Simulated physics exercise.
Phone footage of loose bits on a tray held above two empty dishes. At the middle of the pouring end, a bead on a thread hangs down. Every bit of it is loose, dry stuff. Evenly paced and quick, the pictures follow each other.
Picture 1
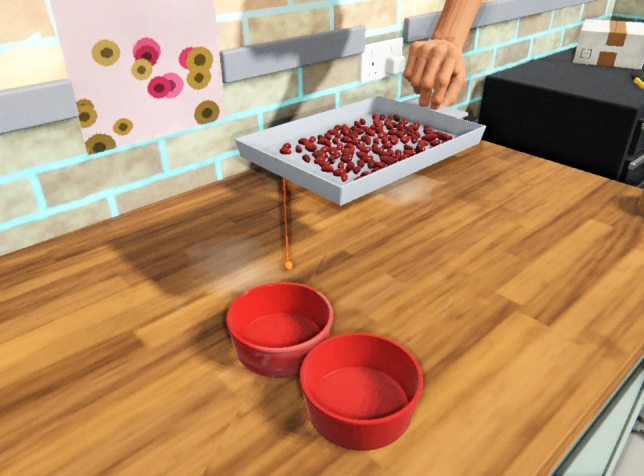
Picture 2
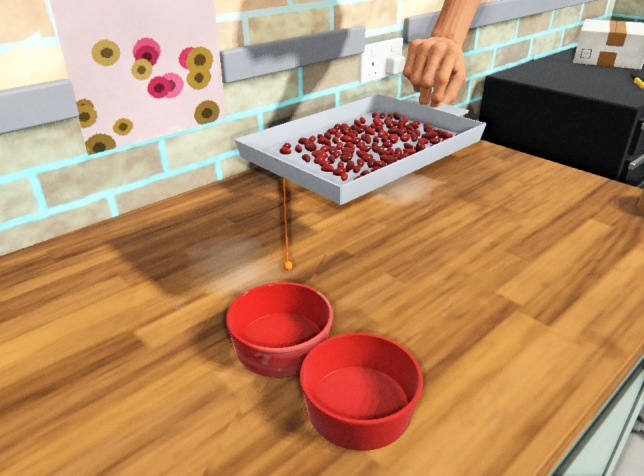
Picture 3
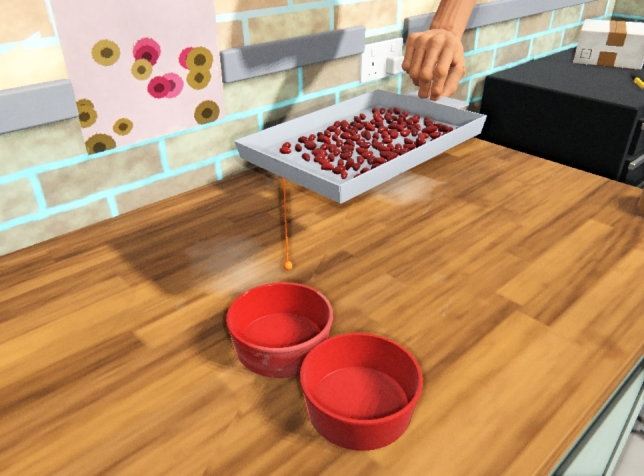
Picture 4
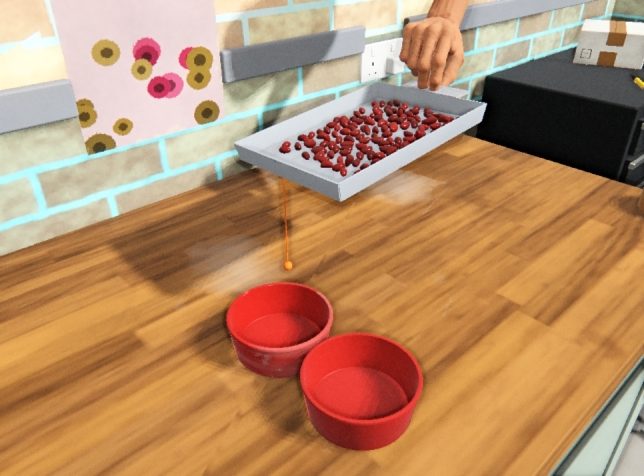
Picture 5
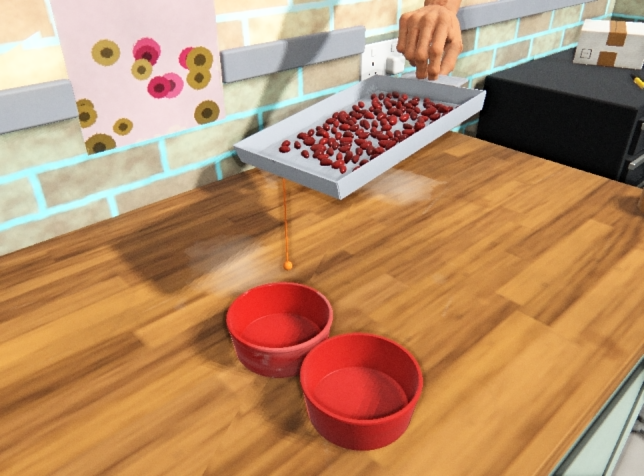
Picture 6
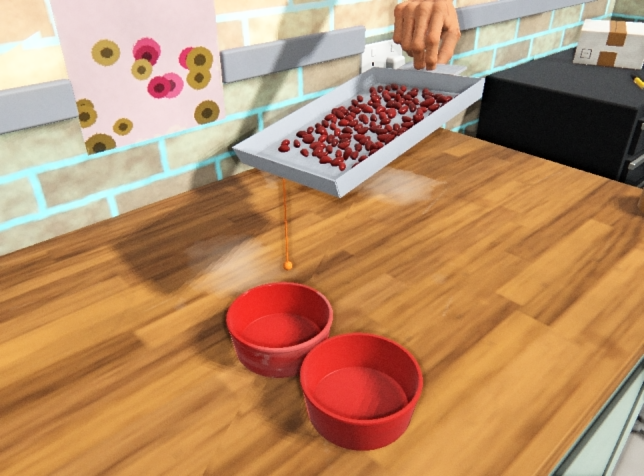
On a wooden kitchen counter, a hand slowly raising the far end of a tray of red beans near two empty red dishes.
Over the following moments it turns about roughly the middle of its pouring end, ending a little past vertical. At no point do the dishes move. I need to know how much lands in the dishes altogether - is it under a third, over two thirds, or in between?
Altogether it comes to under a third.
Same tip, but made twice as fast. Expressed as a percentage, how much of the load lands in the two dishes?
About 0 %.
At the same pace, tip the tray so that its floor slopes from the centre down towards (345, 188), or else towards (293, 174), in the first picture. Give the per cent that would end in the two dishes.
About 60 and 50 percent.
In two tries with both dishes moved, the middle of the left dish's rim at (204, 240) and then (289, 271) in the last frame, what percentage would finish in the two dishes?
First position: Some 70 %; second position: Some 10 %.
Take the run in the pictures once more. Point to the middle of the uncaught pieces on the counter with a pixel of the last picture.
About (224, 291).
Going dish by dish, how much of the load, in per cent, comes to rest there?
0 per cent goes to the left dish and 0 per cent to the right dish.
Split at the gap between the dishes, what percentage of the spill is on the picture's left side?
Estimate: Roughly 100 %.
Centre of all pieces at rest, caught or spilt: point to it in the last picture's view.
Resting centre, last picture - approx. (222, 293).
Soon after the last picture, tray tipped steeply; all on the tray.
A little later, tray tipped right over; nearly all on the tray; a stray few outside both; a stray few in the air.
Later still, tray tipped past a quarter turn; a small part in the left dish; nearly all outside both.
At rest, tray tipped past a quarter turn; none in the right dish; a small part in the left dish; nearly all outside both.
